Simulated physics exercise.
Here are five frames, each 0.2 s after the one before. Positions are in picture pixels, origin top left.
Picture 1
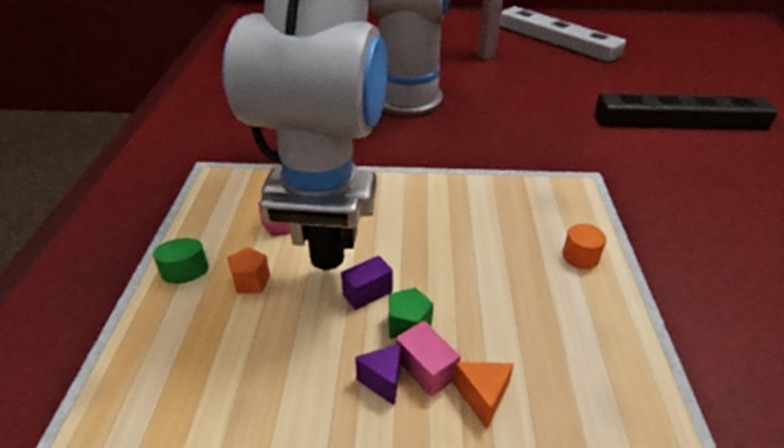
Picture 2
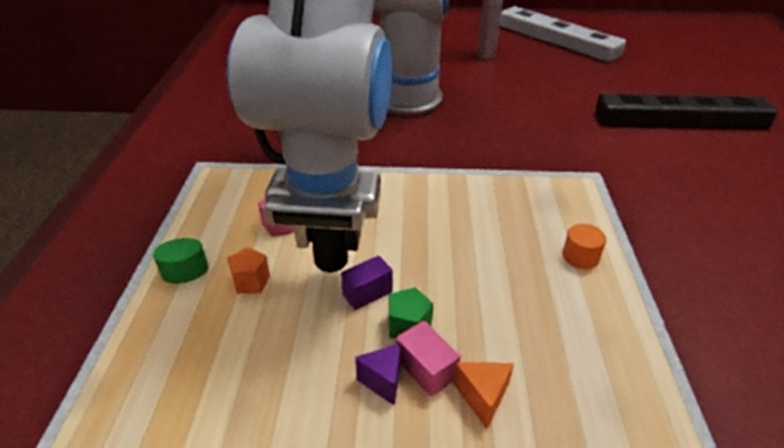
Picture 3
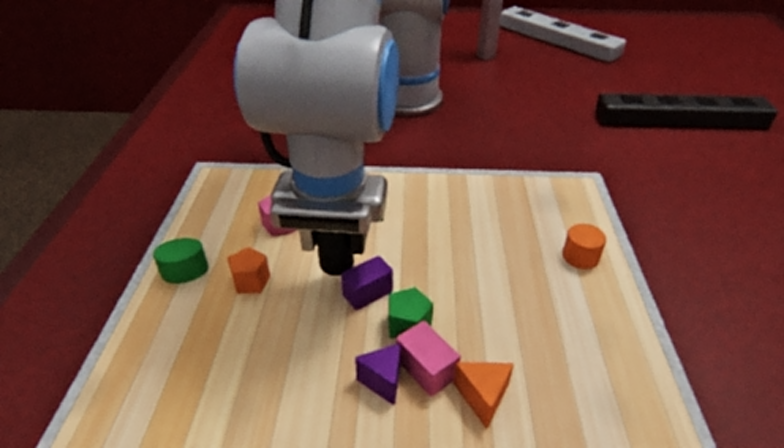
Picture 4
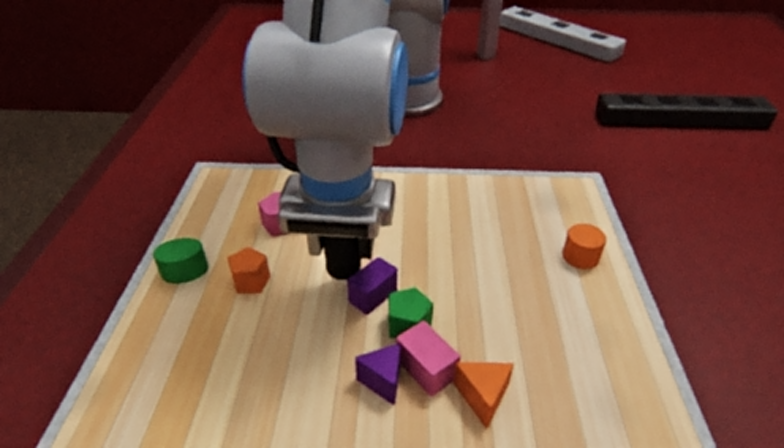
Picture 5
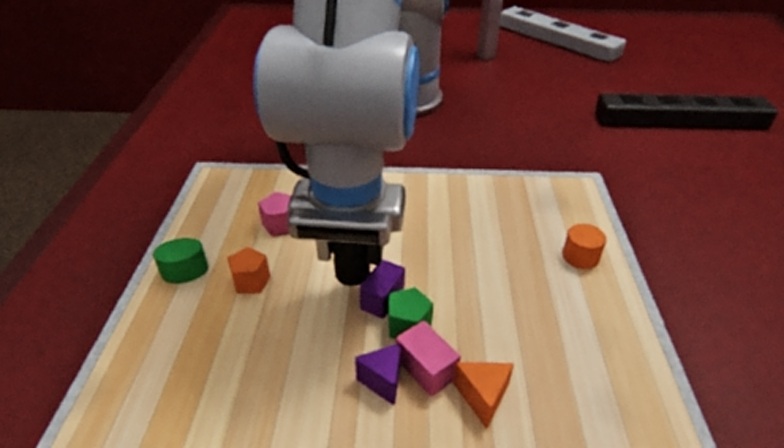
On a pale striped wooden board atop a red table, seen from above at an angle by a still camera, a grey and blue robot arm holds a dark rod downward. Green and orange pieces sit left, an orange cylinder right, a pink piece behind, and purple, green, pink and orange blocks cluster near the centre. The arm moves slightly right and nearer, then nudges the purple rectangular block a little rightward, turning it, while the others stay still.
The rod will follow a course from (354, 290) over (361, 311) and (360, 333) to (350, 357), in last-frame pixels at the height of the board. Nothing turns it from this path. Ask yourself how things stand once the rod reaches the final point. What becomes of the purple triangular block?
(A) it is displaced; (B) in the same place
Choice B: In the same place.
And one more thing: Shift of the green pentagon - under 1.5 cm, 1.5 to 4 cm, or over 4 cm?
The answer will be the middling band, 1.5 to 4 cm.
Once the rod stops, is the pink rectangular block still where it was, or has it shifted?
Here the pink rectangular block moves off its spot.
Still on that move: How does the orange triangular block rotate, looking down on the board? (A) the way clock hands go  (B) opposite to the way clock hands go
B: Opposite to the way clock hands go.
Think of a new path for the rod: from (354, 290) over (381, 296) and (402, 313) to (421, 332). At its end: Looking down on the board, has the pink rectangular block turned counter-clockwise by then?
Final answer: No.
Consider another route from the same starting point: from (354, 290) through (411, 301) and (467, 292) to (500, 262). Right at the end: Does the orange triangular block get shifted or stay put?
It is shifted.
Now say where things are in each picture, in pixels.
In the first frame, rod's lower end (328, 260); purple rectangular block (367, 271); purple triangular block (383, 361); green pentagon (409, 304); pink rectangular block (428, 346); orange triangular block (487, 376).
In the second frame, rod (331, 262); blocks still.
In the third frame, rod (337, 265); blocks still.
In the fourth frame, rod (344, 269); purple rectangular block (373, 274).
In the fifth frame, rod (353, 275); purple rectangular block (383, 277); purple triangular block (383, 361); green pentagon (409, 304); pink rectangular block (428, 346); orange triangular block (487, 376).
The first path, step by step. Halfway along, rod (361, 306); purple rectangular block (394, 292), turned 30° anticlockwise; green pentagon (433, 309); pink rectangular block (437, 352), turned 30° clockwise; orange triangular block (490, 382), turned 20° anticlockwise.
At the end, rod (349, 341); purple rectangular block (394, 292), turned 30° anticlockwise; purple triangular block still; green pentagon (433, 309); pink rectangular block (437, 352), turned 30° clockwise; orange triangular block (490, 382), turned 20° anticlockwise.
